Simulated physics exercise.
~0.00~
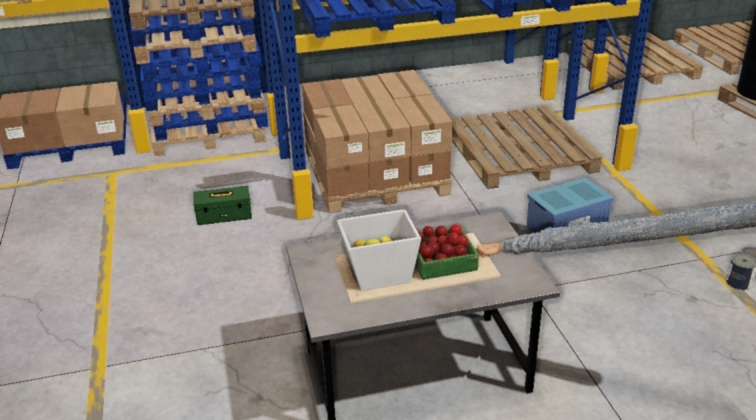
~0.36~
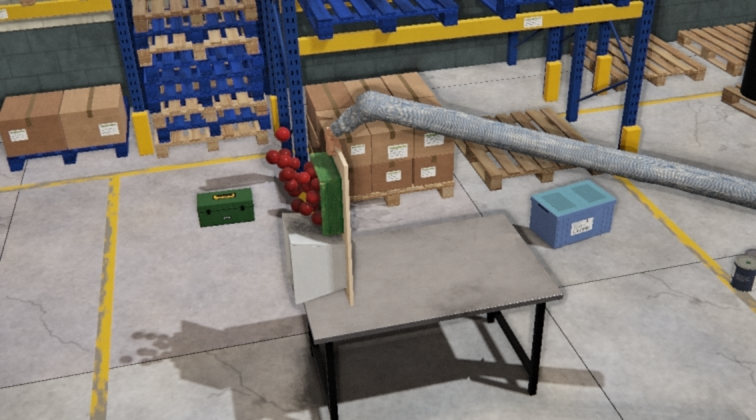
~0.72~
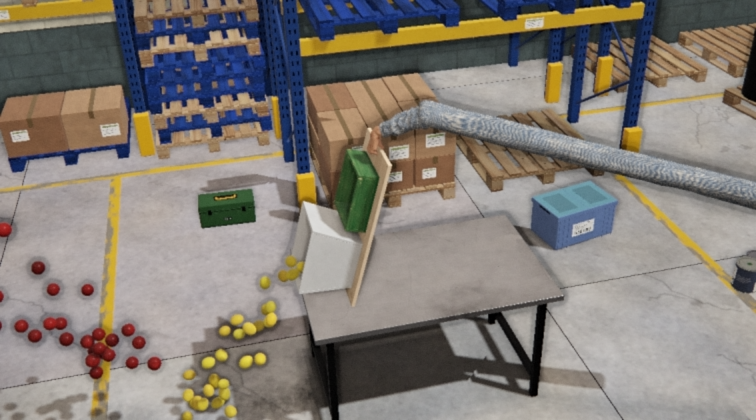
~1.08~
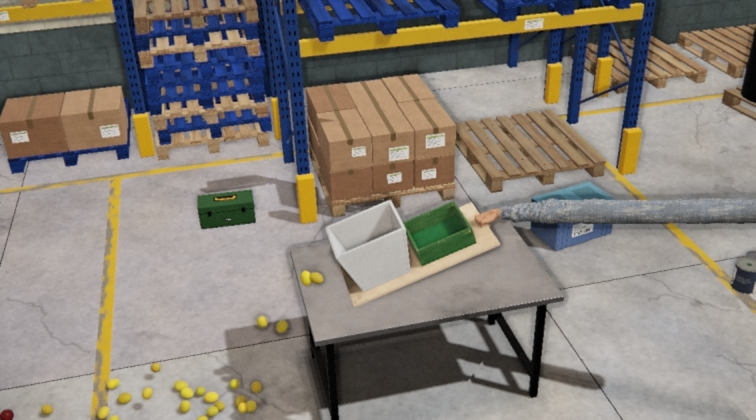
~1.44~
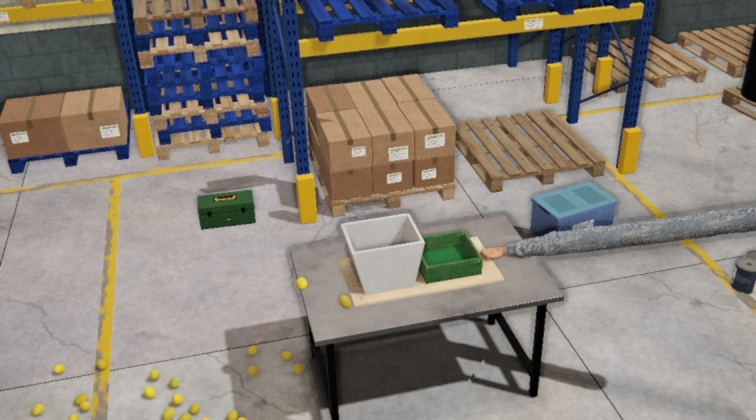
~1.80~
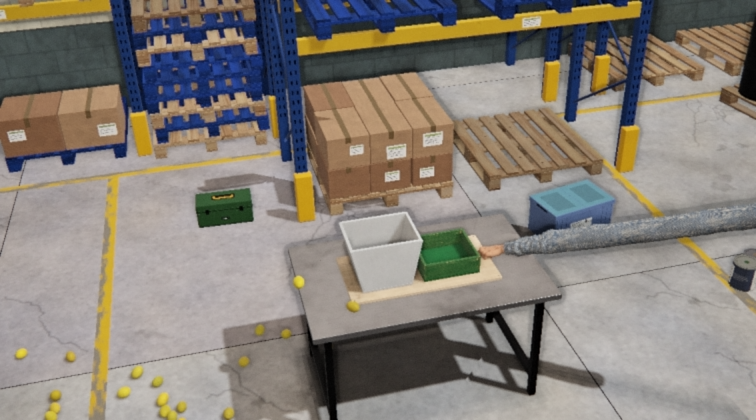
In a warehouse, a board tipping left on a table, spilling red apples and lemons from two containers, then settling flat, both emptied.
